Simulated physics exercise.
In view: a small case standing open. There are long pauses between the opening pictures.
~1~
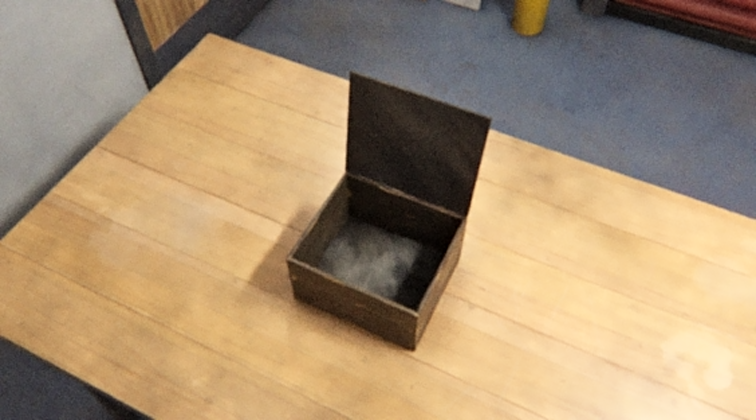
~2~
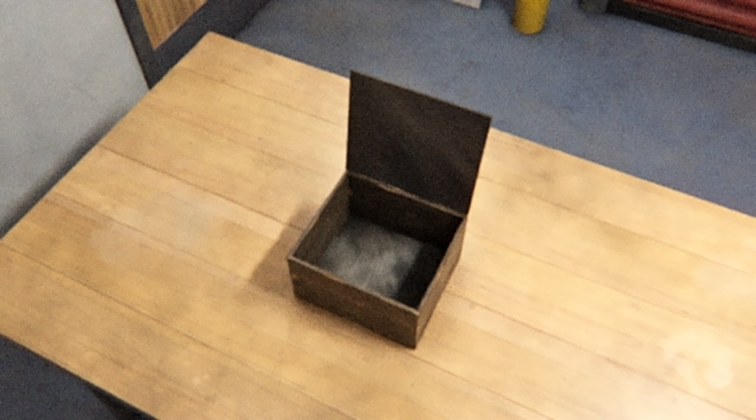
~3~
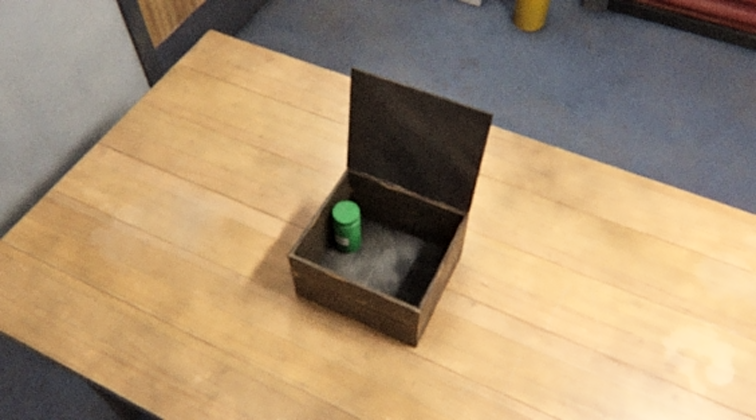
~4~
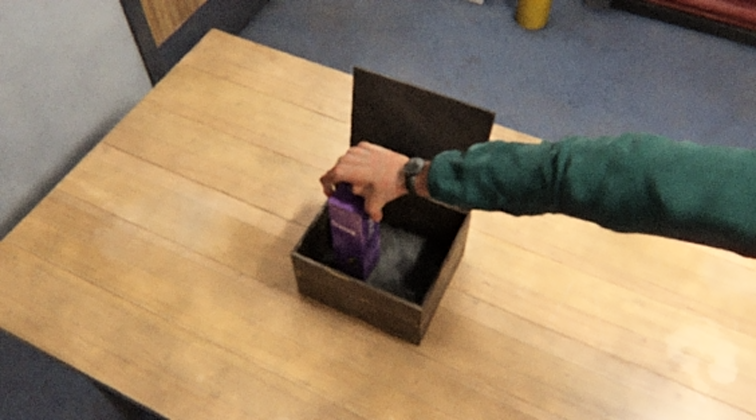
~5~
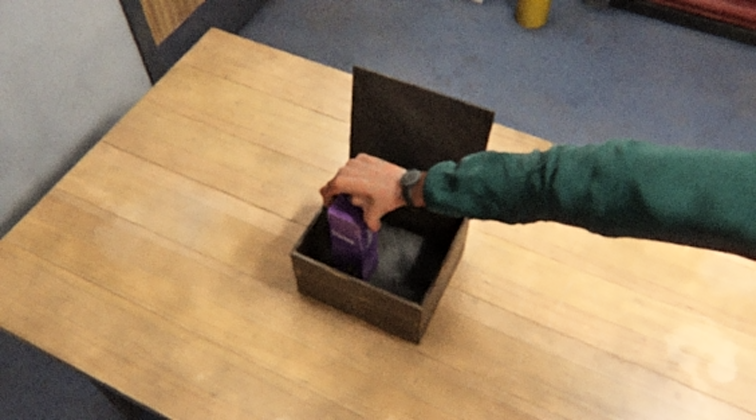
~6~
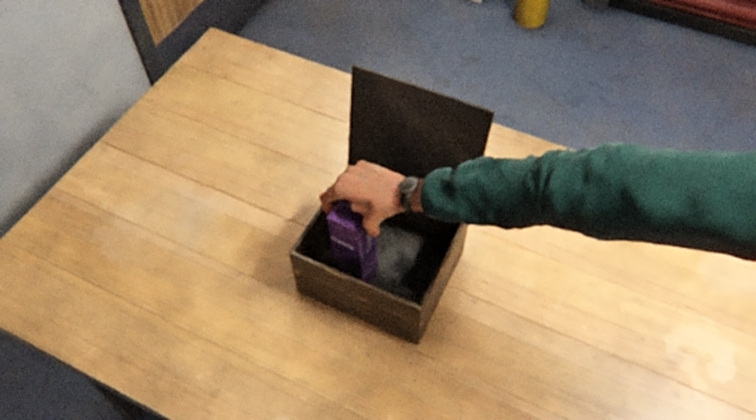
The footage shows an open dark box, empty on a wooden table, then with a green shaker inside. Later, a hand in a green sleeve holds a purple carton in the box, lowering it slightly, with the shaker no longer visible.
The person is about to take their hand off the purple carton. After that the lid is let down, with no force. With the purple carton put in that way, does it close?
Outcome: The lid is held up.
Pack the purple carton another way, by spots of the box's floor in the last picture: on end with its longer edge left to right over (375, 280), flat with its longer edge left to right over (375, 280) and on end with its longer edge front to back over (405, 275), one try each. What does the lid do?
First, it is held up; second, it closes; third, it is held up.
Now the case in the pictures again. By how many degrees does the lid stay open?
Some 35° above the rim.
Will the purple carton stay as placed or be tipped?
It stays as placed.
Then, 1.00 s past the last view, lid starting down.
Then, 1.40 s past the last view, lid 72° above the rim.
Then, 1.60 s past the last view, lid 58° above the rim.
Then, 1.80 s past the last view, lid 40° above the rim.
Finally, lid 35° above the rim; both still in place. Final places as the last picture's camera would see them, purple carton near (354, 247).
